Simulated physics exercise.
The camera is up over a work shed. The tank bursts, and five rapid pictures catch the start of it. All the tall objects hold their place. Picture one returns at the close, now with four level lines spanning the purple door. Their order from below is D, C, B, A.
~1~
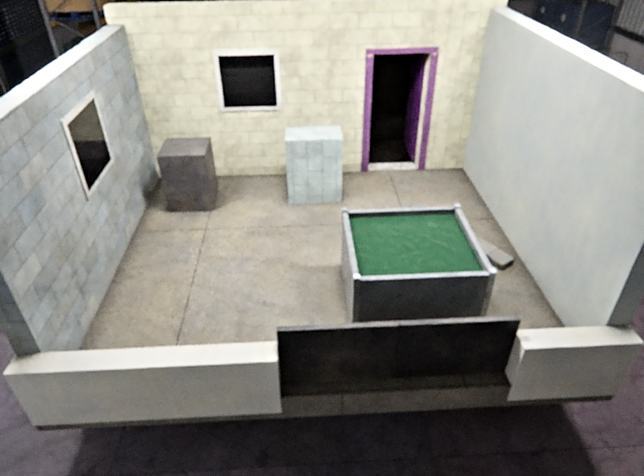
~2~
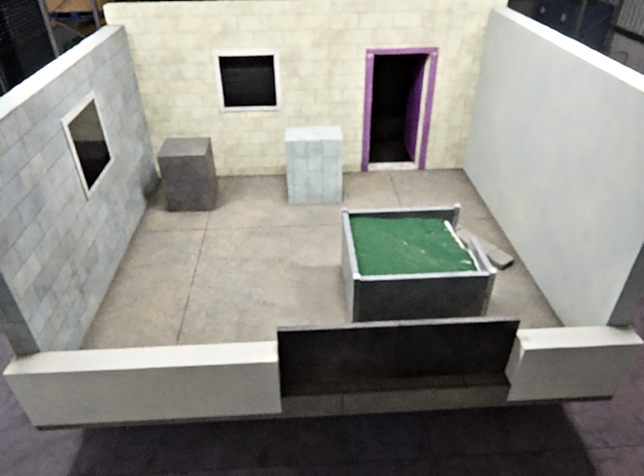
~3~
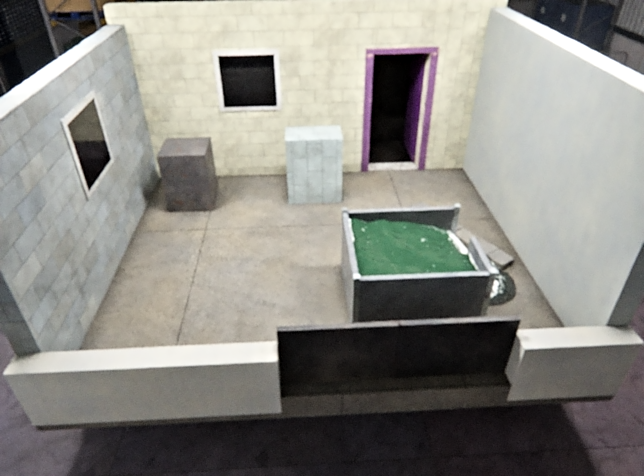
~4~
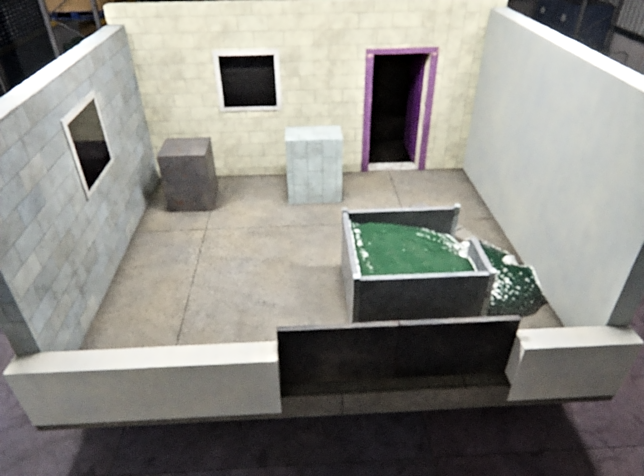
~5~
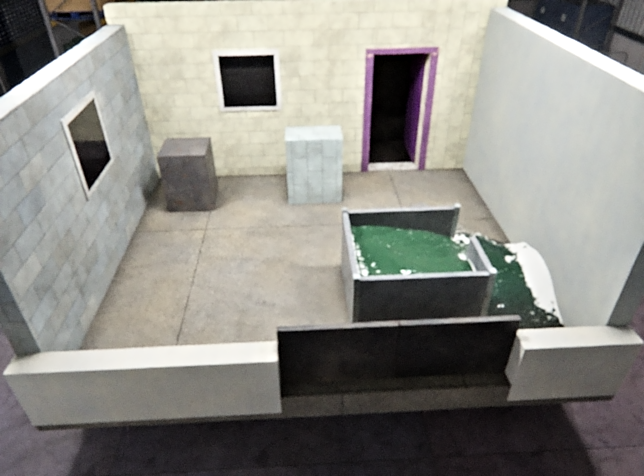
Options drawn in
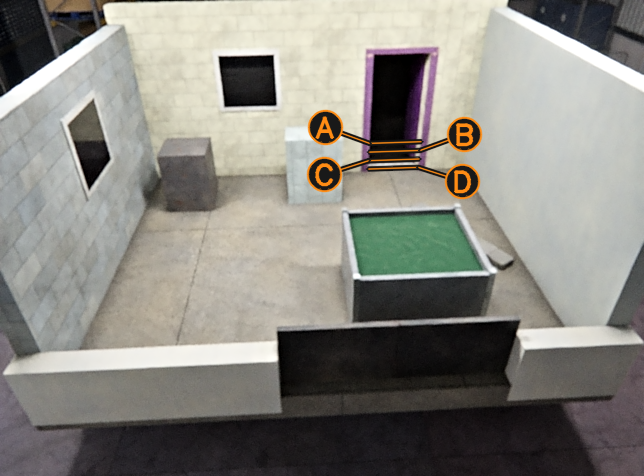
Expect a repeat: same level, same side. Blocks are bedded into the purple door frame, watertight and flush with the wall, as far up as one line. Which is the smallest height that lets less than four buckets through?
Take C.
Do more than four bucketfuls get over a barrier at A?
No.
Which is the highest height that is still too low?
D it is.
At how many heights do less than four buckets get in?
Three of them.
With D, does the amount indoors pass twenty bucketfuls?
No, less.
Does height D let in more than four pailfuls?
Yes, it does.
In orange, A at (395, 142); B at (394, 151); C at (394, 159); D at (393, 168); from the bottom up D, C, B, A.
Choosing A, nothing gets over.
Choosing B, nothing gets over.
Choosing C, nothing gets over.
Choosing D, about 8 bucketfuls get in.
